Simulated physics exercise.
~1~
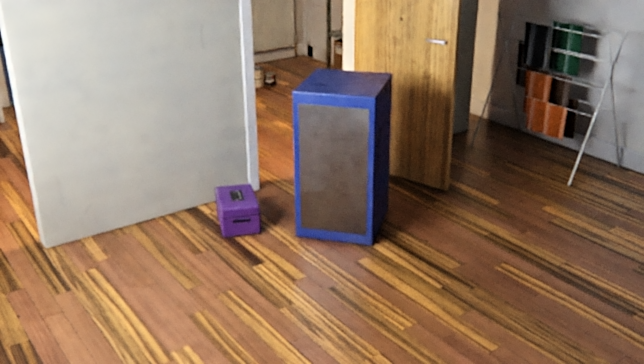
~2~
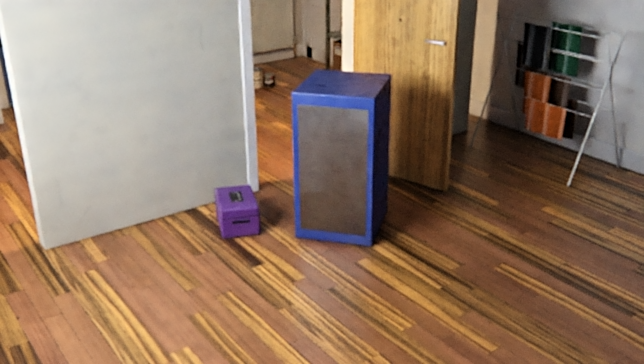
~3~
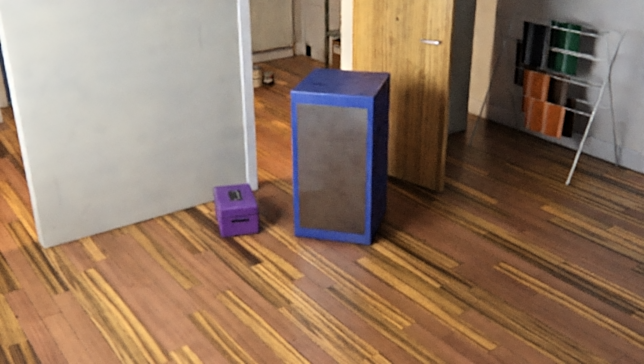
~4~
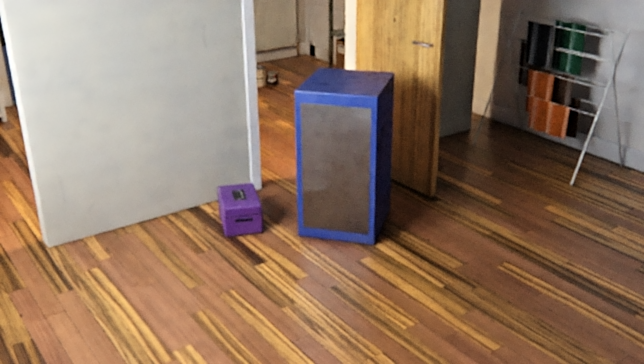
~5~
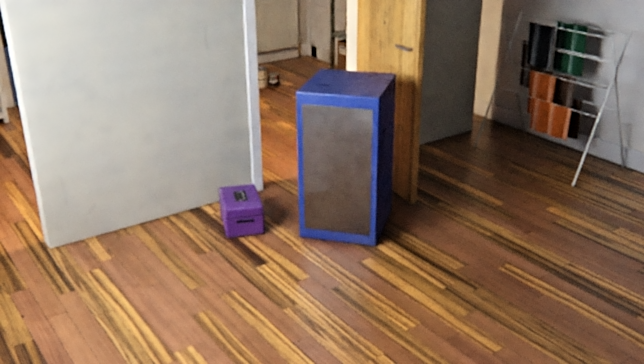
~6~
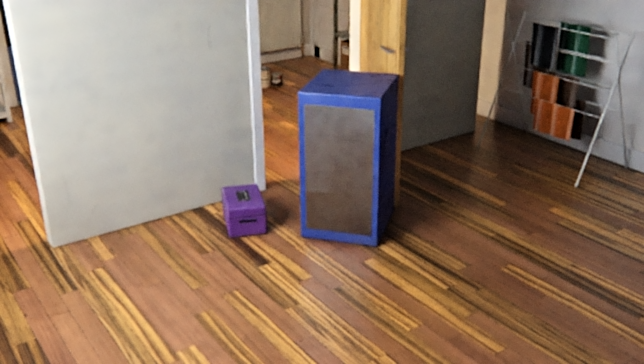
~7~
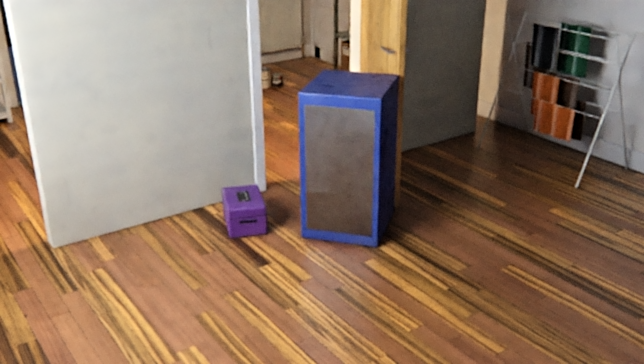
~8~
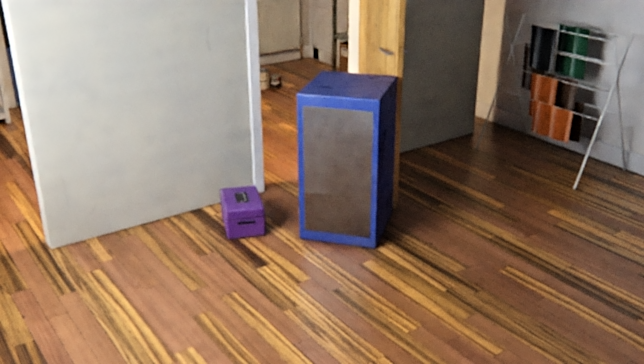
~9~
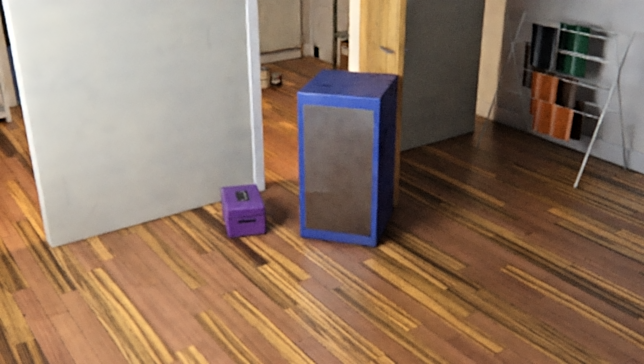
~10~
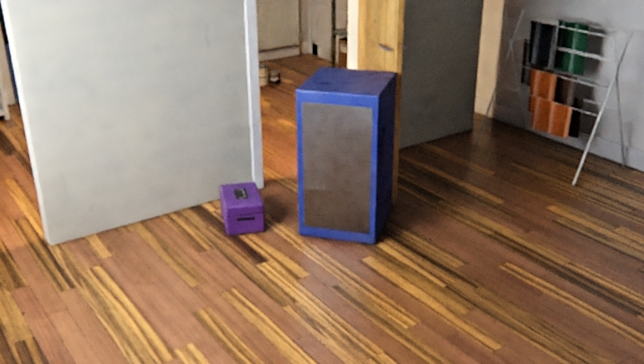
Room with striped wooden floor, an open wooden door swinging partway behind a blue appliance, then resting still beside it, ajar.
